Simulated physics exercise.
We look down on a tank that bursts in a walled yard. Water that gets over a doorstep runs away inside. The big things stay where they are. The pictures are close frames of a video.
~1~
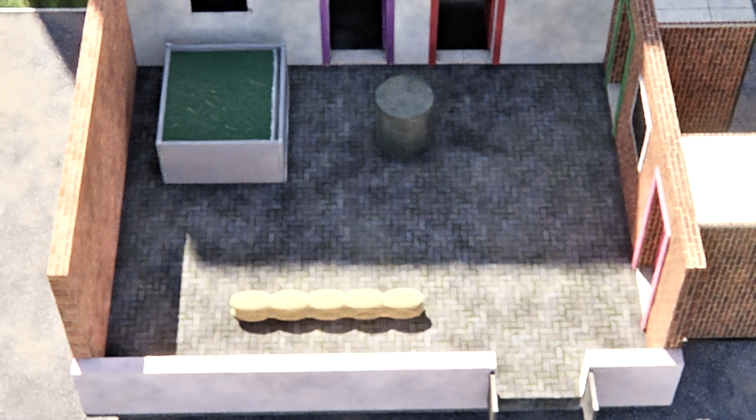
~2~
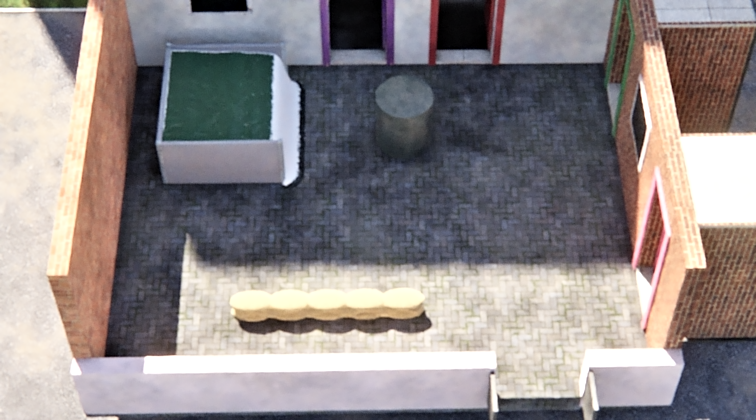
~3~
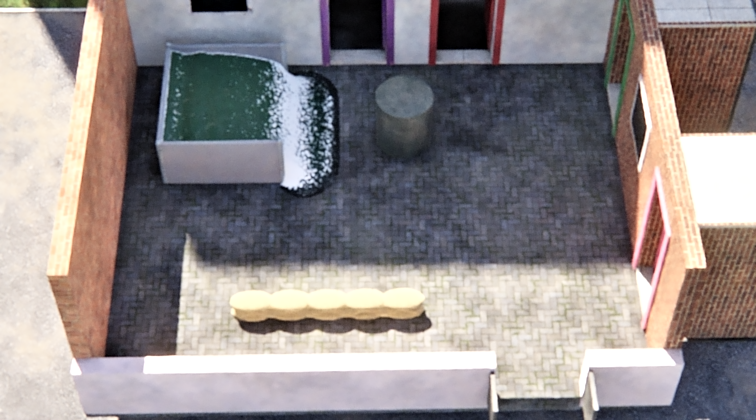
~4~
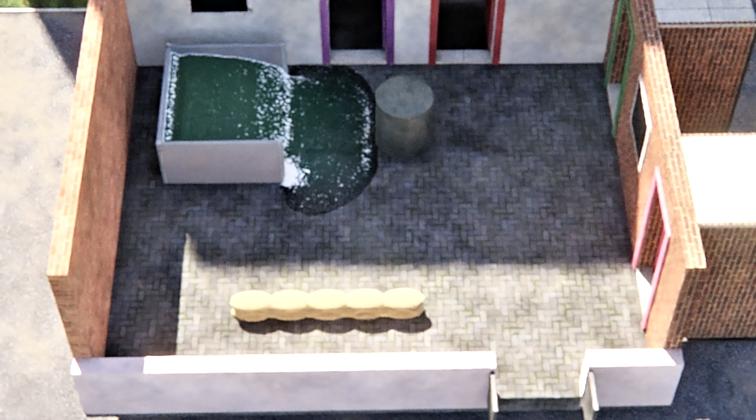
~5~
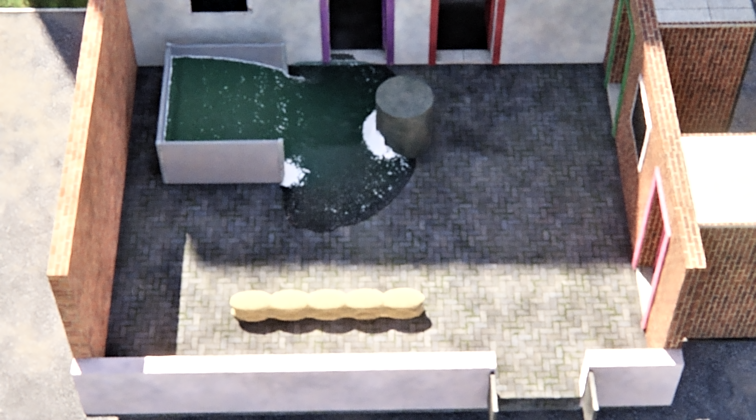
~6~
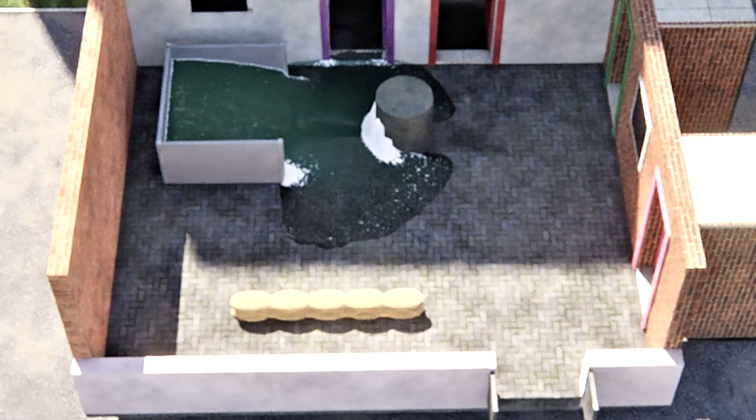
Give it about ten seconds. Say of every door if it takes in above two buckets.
One by one: The pink door floods; the purple door floods; the red door floods; the green door floods.
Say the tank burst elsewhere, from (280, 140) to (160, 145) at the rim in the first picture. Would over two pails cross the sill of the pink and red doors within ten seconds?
In short: Pink is over, red holds.
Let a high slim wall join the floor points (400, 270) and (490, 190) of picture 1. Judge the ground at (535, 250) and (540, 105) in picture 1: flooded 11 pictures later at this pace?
One after the other: Clear, covered.
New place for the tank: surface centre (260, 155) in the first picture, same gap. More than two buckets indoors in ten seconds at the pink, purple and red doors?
Then: Pink goes over; purple lets more in; red takes less.
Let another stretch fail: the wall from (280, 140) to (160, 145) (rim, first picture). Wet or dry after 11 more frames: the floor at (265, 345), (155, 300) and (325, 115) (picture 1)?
One after the other: Wet, flooded, not flooded.
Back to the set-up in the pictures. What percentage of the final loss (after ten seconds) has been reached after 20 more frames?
Close to 40 %.
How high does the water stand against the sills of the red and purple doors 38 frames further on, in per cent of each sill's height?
In turn 50 and 60 per cent.
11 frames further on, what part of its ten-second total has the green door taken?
I make it 5 per cent.
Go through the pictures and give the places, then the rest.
In the first frame, still water in the tank at (223, 96).
In the second frame, water pours out at (282, 120) and has run to (286, 186).
In the third frame, water pours out at (282, 121) and has run to (310, 192).
In the fourth frame, the front is at (326, 207), out from the gap at (282, 122).
In the fifth frame, water pours out at (282, 123) and has run to (402, 181).
In the sixth frame, water pours out at (283, 123) and has run to (450, 109).
A moment on, water covers 35 % of the floor; the pink door not reached, the purple door under two buckets in, the red door under two buckets in, the green door wet at the sill, nothing in.
Next, water covers 55 % of the floor; the pink door under two buckets in, the purple door over two buckets in, the red door over two buckets in, the green door under two buckets in.
Then, water covers 60 % of the floor; the pink door over two buckets in, the purple door far over two buckets in, the red door over two buckets in, the green door far over two buckets in.
Later, water covers 70 % of the floor; the pink door over two buckets in, the purple door far over two buckets in, the red door over two buckets in, the green door far over two buckets in.
In the end, water covers 85 % of the floor; the pink door far over two buckets in, the purple door far over two buckets in, the red door over two buckets in, the green door far over two buckets in.
